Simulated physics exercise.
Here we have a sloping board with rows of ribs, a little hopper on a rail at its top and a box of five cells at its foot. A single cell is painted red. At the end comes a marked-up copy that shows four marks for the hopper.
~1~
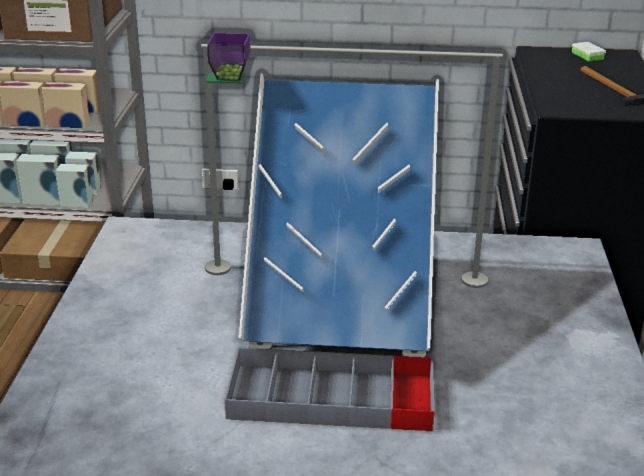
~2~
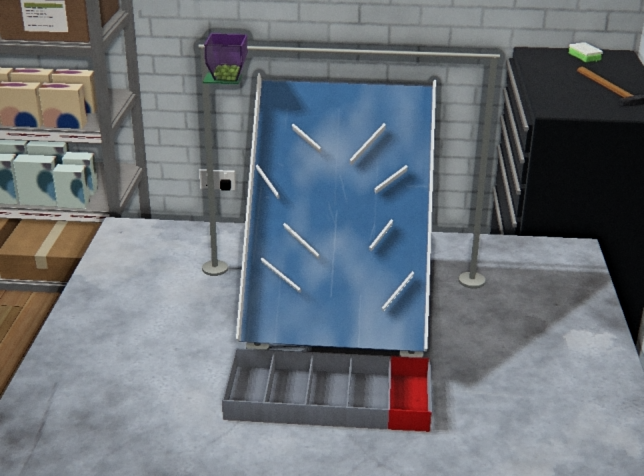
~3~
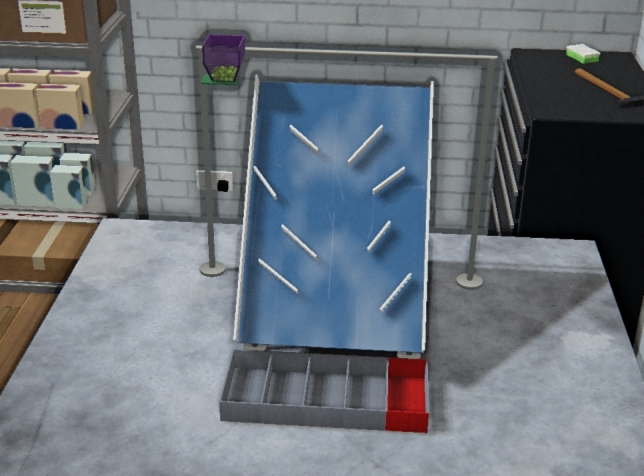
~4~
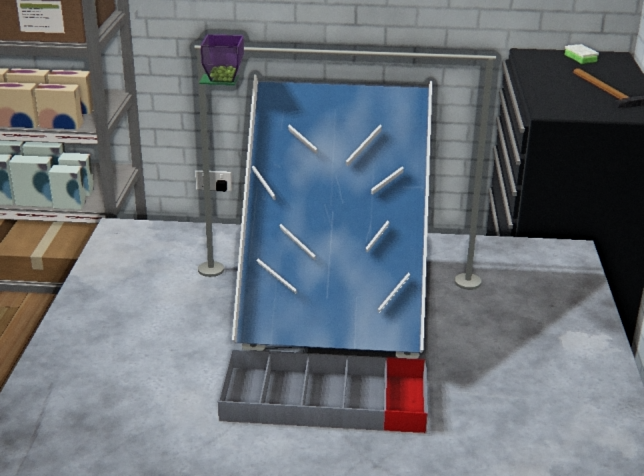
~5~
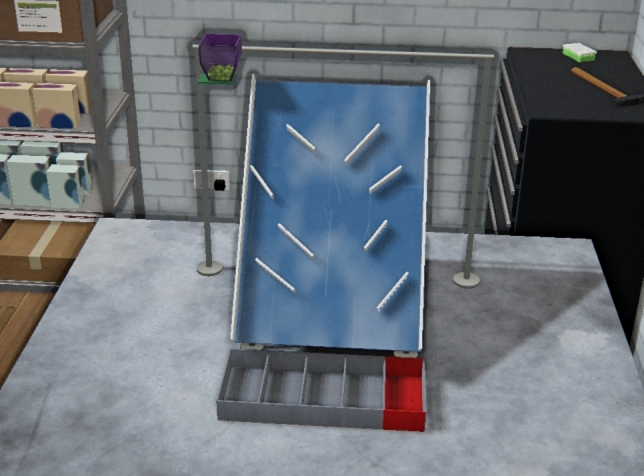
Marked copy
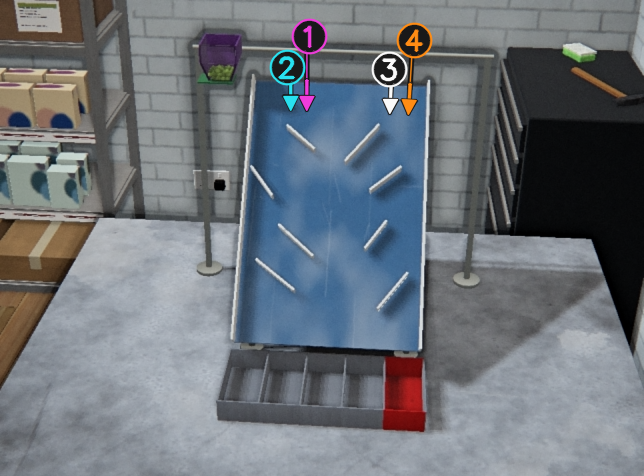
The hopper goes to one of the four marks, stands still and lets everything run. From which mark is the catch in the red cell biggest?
Mark 4 does it best.
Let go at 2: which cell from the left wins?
The fourth from the left.
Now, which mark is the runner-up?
3.
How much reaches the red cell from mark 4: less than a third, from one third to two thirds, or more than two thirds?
From one third to two thirds.
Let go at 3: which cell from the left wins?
The third.
On the marked copy, mark 1 meets the board at (306, 105); mark 2 meets the board at (290, 104); mark 3 meets the board at (390, 108); mark 4 meets the board at (408, 109).
If 1 is chosen, none in the red cell, nearly all in other cells, a stray few outside the box.
If 2 is chosen, a stray few in the red cell, nearly all in other cells, a small part outside the box.
If 3 is chosen, a small part in the red cell, most in other cells, a small part outside the box.
If 4 is chosen, about half in the red cell, about half in other cells, a stray few outside the box.
